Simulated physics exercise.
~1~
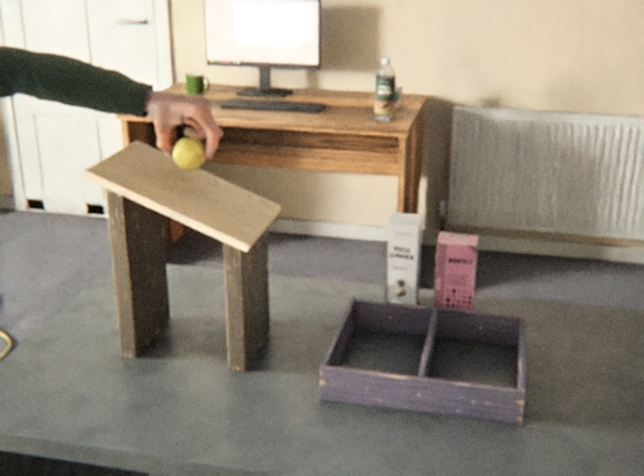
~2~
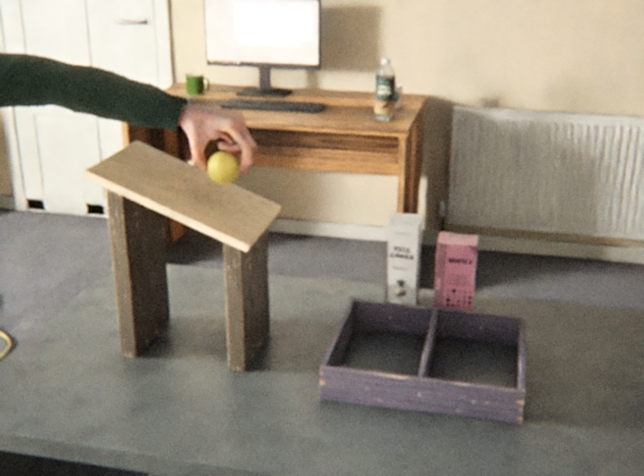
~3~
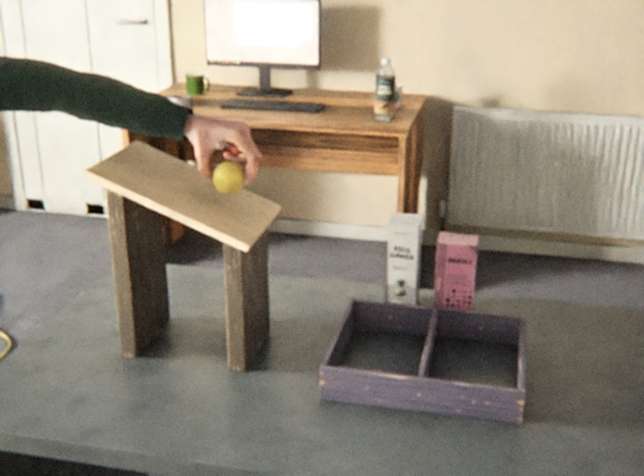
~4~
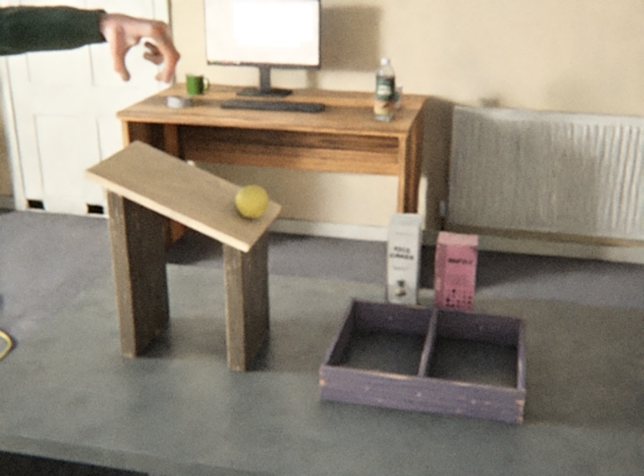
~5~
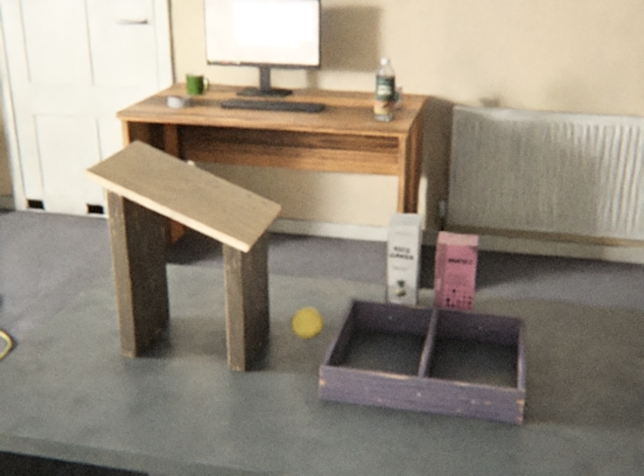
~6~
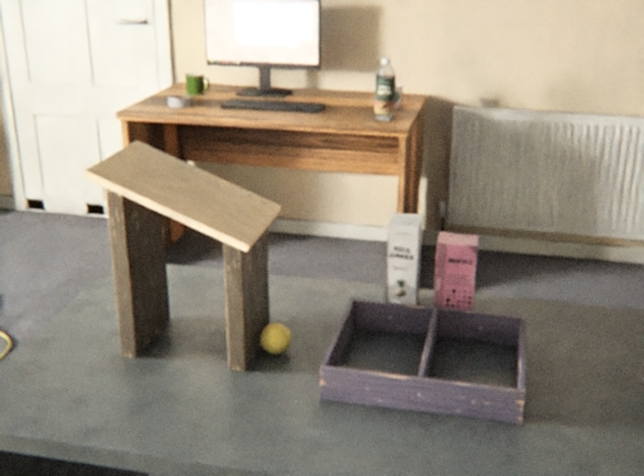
Yellow lemon released by a hand on a sloping board, dropping short of the purple divided tray and ending beside the board's support.
